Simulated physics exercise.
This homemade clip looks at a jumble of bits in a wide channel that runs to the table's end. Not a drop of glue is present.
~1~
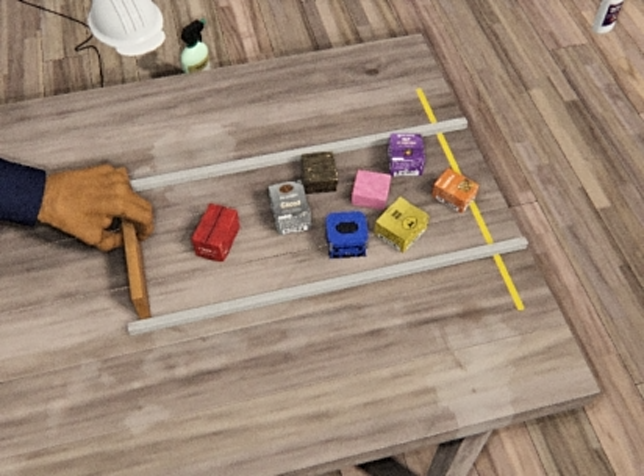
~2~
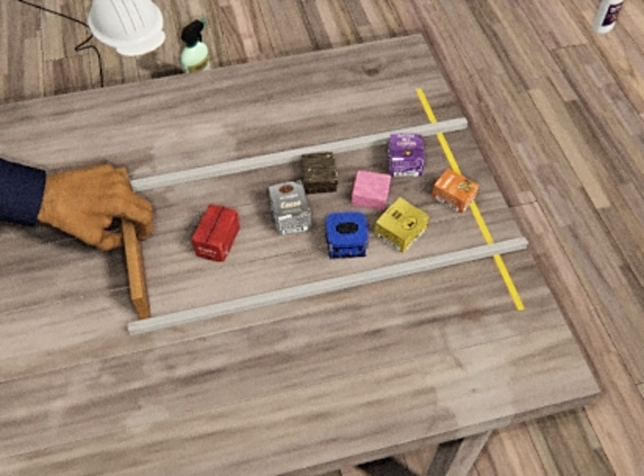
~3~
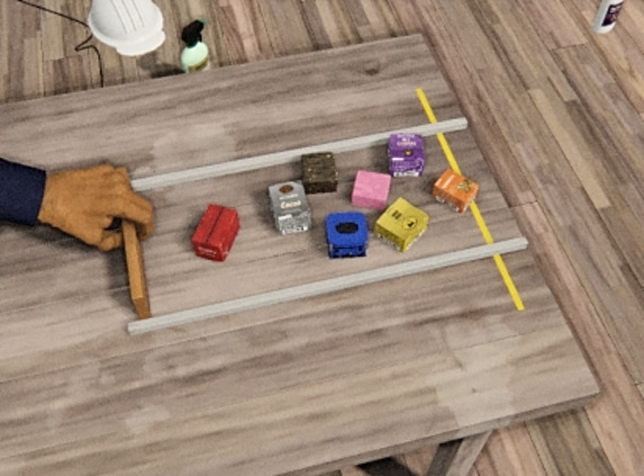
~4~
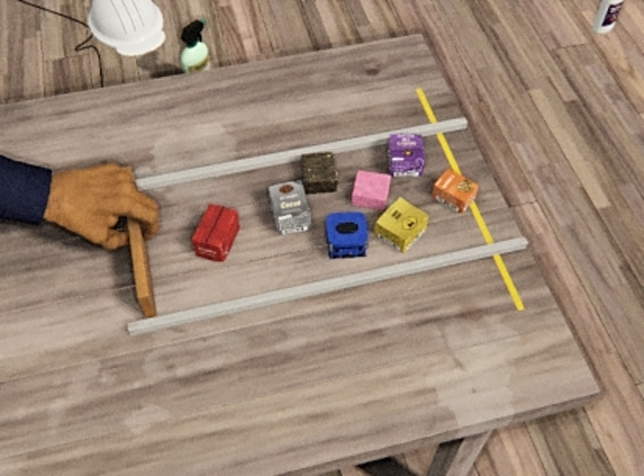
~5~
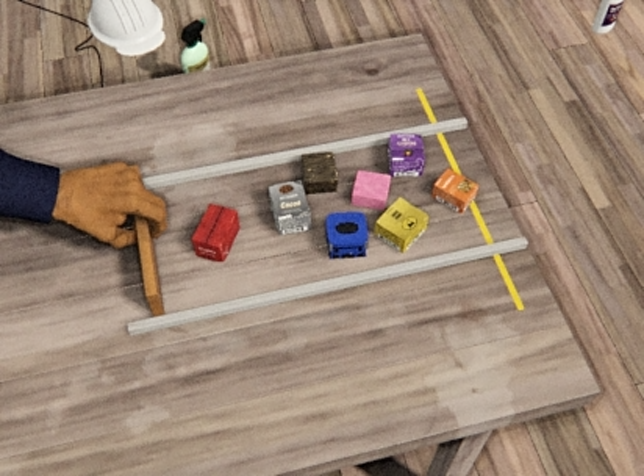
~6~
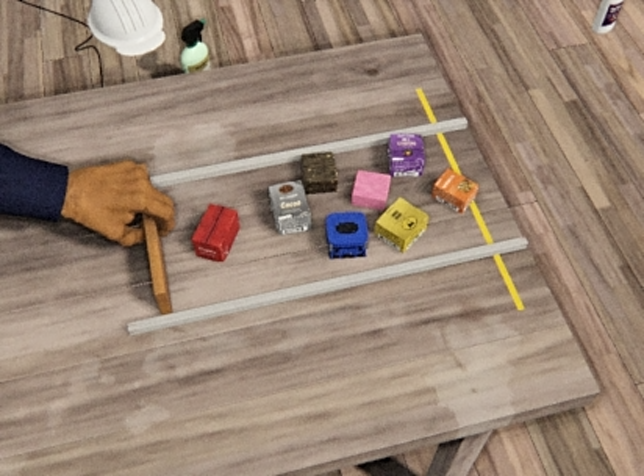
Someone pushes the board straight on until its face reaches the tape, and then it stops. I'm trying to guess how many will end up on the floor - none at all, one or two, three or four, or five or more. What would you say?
Ha, five or more come down.
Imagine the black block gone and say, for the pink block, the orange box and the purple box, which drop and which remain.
Pink block gone, orange box gone, purple box safe.
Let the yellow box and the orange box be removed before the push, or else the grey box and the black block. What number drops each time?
The first removal gives 3, the second gives 3.
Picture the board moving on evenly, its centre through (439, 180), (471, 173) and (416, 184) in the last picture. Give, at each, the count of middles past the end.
In order, that gives 2, then 5, then 0.
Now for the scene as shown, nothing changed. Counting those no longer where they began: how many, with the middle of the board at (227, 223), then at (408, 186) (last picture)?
At the first point the count is 1, at the second it's 8.
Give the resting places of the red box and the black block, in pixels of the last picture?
One is at about (479, 174), the other at about (463, 143).
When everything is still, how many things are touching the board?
That makes 3.
A little later, none off yet; orange box at rest near (455, 191); purple box at rest near (406, 155); yellow box at rest near (402, 225).
When it is over, the number that fall off is five or more; down, grey box, pink block, yellow box, purple box and orange box.
